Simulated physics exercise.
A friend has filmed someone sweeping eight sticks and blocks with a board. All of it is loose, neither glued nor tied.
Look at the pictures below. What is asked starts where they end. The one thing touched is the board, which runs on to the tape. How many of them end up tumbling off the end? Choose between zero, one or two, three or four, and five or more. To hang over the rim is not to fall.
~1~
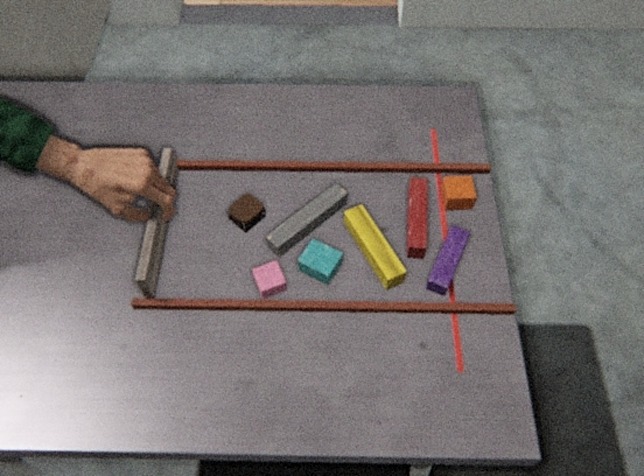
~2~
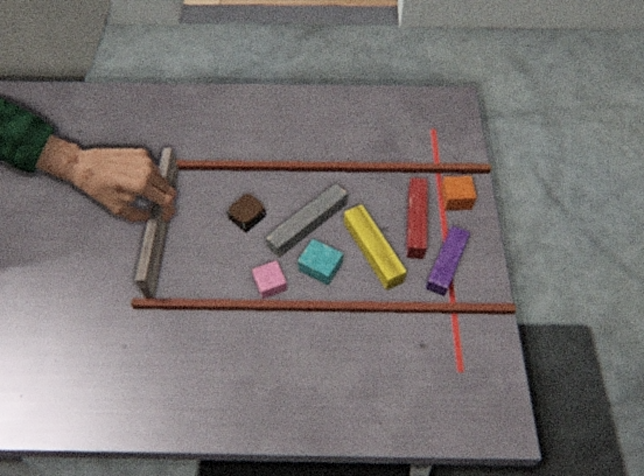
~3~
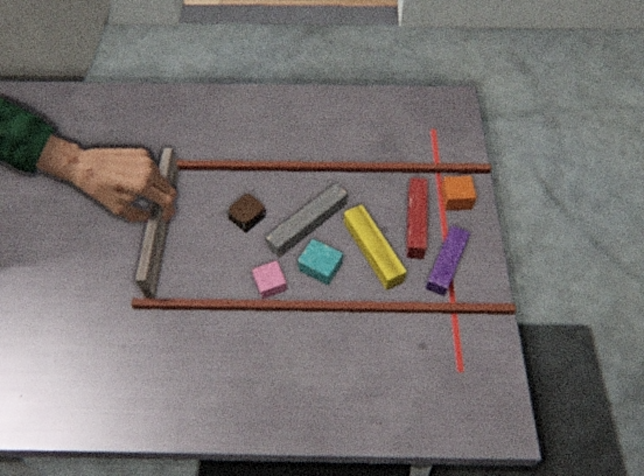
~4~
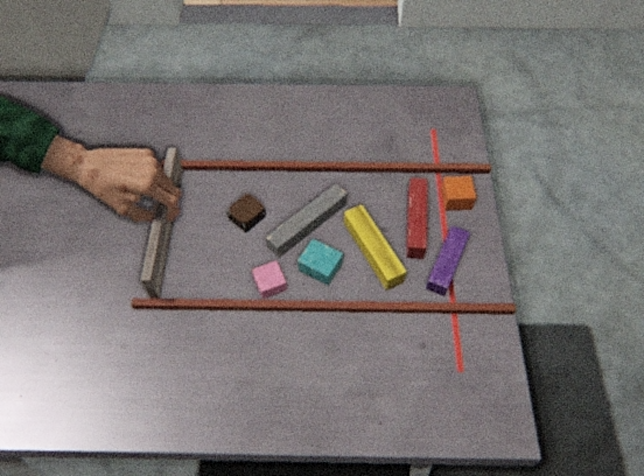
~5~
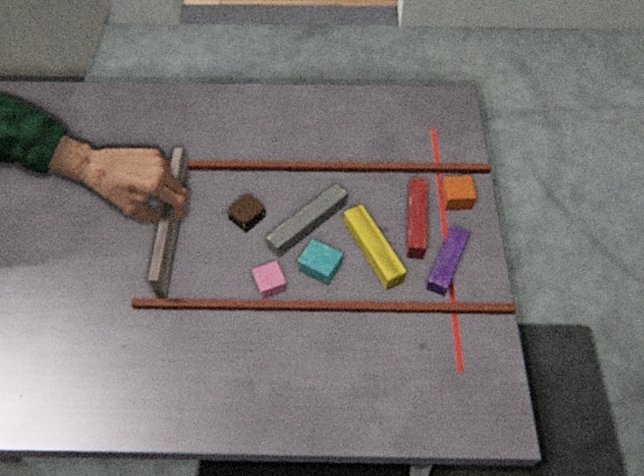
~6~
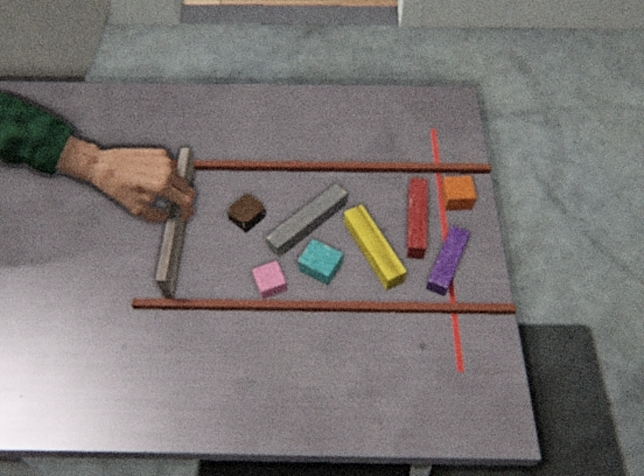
The count is three or four.
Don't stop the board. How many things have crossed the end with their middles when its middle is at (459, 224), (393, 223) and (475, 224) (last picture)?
Place by place: 4, 0 and 6.
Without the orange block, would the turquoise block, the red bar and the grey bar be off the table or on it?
Final state: Turquoise block in place, red bar off, grey bar in place.
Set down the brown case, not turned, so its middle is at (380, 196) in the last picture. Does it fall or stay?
From that start it hangs on.
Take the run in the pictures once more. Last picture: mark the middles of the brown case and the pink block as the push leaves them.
For the brown case it's (455, 203), and for the pink block it's (466, 290).
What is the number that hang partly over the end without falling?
So the number is 1.
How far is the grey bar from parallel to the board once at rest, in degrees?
I'd estimate about 30 degrees.
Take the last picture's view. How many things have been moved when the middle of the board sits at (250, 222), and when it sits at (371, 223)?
Answer - first 1, then 8.
A little later, none off yet; orange block at rest near (458, 193); purple bar at rest near (448, 260); red bar at rest near (417, 218).
When it is over, the number that fall off is three or four; down, yellow stick, red bar, purple bar and orange block.
